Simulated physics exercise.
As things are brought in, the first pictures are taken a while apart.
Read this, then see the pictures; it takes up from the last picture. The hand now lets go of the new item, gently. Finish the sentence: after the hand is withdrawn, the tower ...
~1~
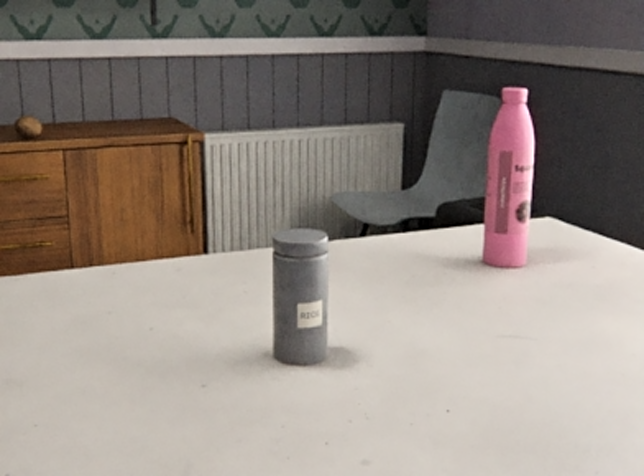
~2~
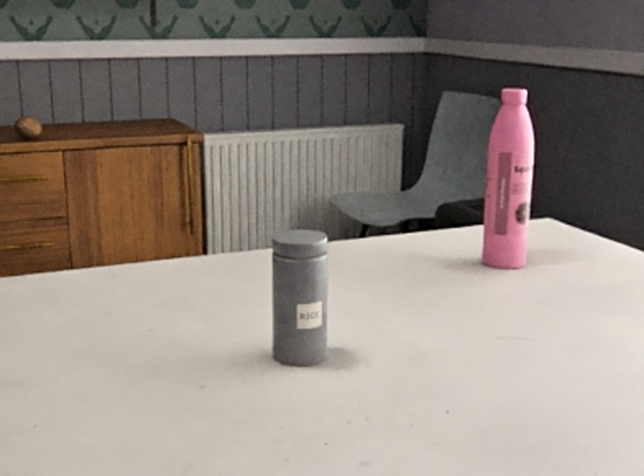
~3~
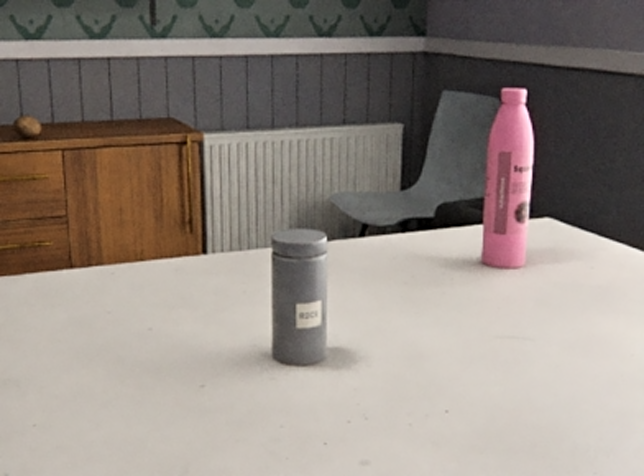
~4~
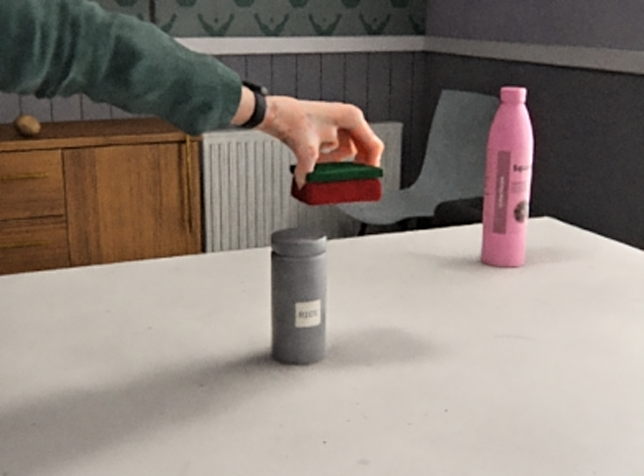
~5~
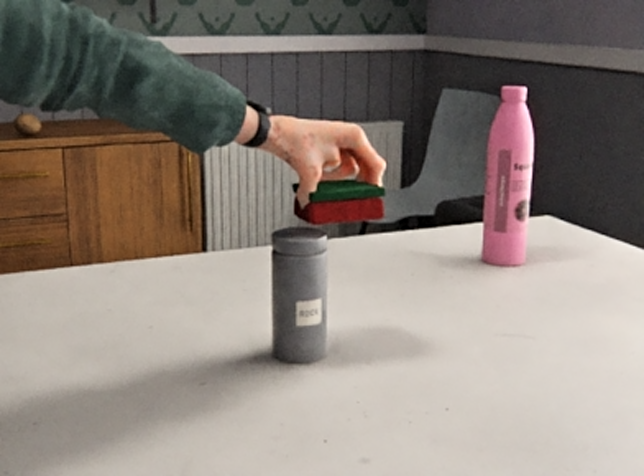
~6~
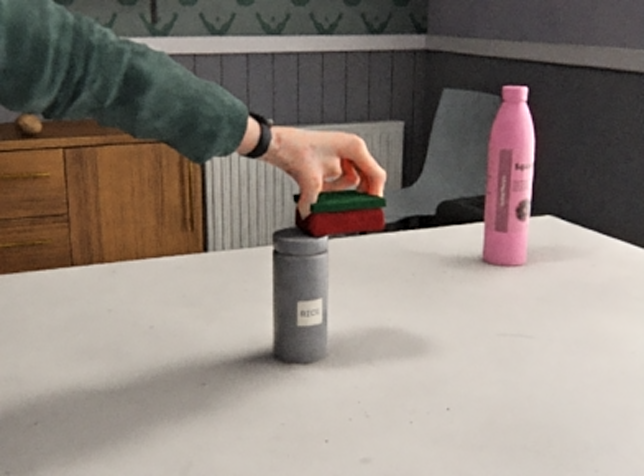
The tower topples over.
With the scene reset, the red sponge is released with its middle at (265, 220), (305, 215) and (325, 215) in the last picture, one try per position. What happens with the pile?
So the first time it tips over, the second time it stays intact, and the third time it stays intact.
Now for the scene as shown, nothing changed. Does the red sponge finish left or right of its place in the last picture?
Pretty clearly in the rightward direction.
Then, 0.30 s after the last picture, red sponge now fallen.
Then, 0.40 s after the last picture, things are still on the move.
Then, 1.50 s after the last picture, nothing new.
At rest, fallen, red sponge; the other 2 in place. Seen from the same camera at the end, red sponge near (417, 320). The pile gives way.
